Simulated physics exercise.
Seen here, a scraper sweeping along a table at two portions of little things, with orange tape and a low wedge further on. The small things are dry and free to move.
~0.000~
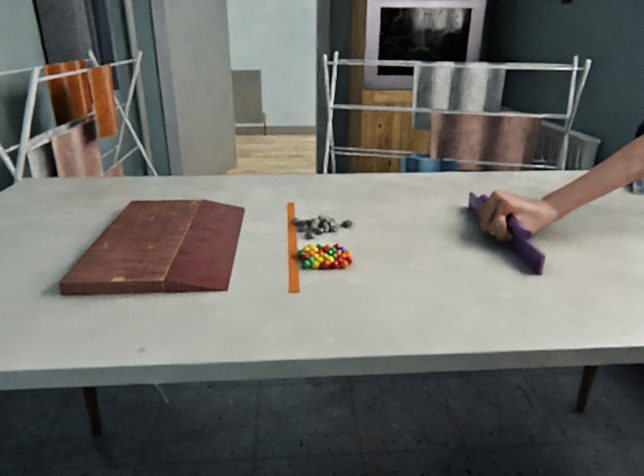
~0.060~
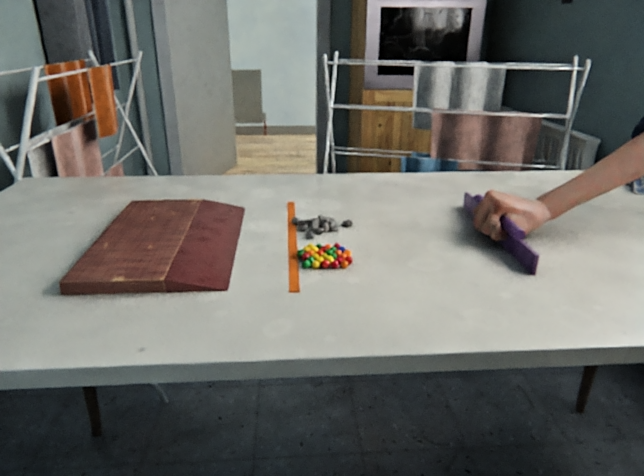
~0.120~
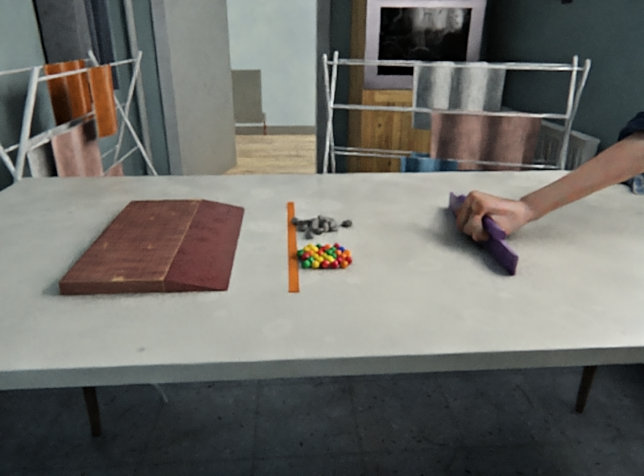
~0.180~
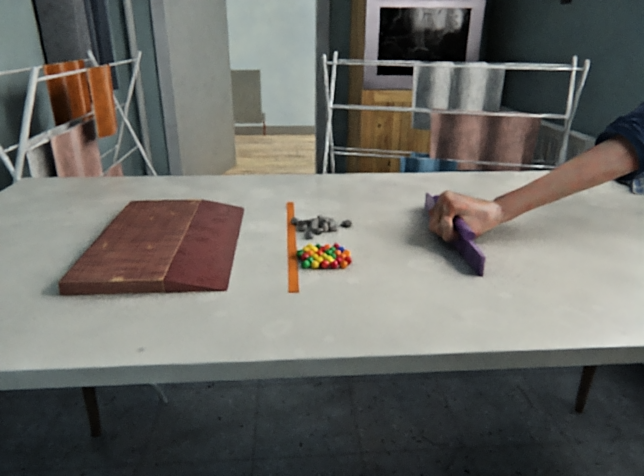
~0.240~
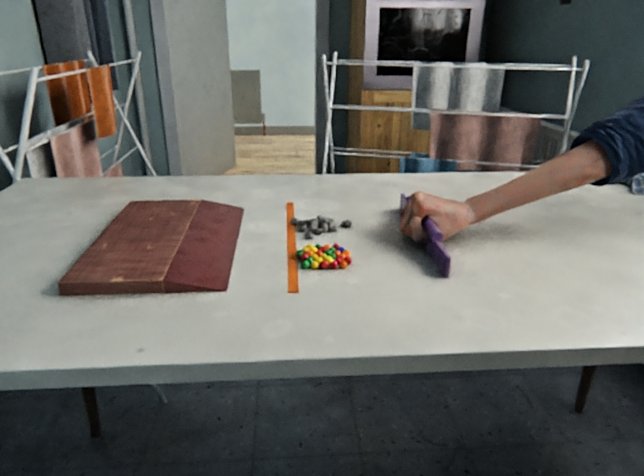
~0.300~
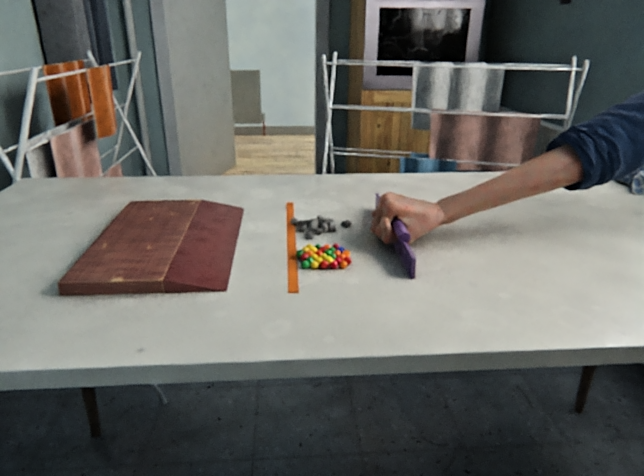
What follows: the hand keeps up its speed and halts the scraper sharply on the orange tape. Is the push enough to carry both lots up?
Here the nearer portion reaches the top with some, and the farther portion stalls before the top.
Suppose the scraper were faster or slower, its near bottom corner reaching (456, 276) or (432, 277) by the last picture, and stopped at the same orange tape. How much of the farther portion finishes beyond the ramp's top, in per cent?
Near 0 % and 0 %.
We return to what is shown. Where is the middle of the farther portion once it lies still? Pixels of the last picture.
Around (244, 229).
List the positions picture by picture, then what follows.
The first frame shows scraper (536, 259), at rest; orange tape (291, 205); top of the ramp (167, 273); nearer portion (324, 257), some round plastic beads; farther portion (322, 225), a few bits of gravel.
The second frame shows scraper (530, 259); farther portion (322, 224).
The third frame shows scraper (510, 259); nearer portion (324, 257).
The fourth frame shows scraper (478, 260); farther portion (322, 225).
The fifth frame shows scraper (444, 261); nearer portion (324, 258).
The sixth frame shows scraper (411, 262); orange tape (290, 206); top of the ramp (166, 273); nearer portion (323, 258); farther portion (321, 225).
By 0.42 s, scraper still moving, near (332, 222); nearer portion every one short of the ramp; farther portion every one short of the ramp.
By 0.56 s, scraper stopped at the orange tape; nearer portion roughly a quarter on the ramp, the larger part short of the ramp; farther portion every one short of the ramp.
By 0.84 s, scraper stopped at the orange tape; nearer portion the larger part past the top, roughly a quarter on the ramp; farther portion roughly a quarter on the ramp, the larger part short of the ramp.
When it is over (1.7 s), scraper stopped at the orange tape; nearer portion the larger part past the top, just a few on the ramp, about a tenth short of the ramp; farther portion not one past the top, roughly a quarter on the ramp, the larger part short of the ramp.
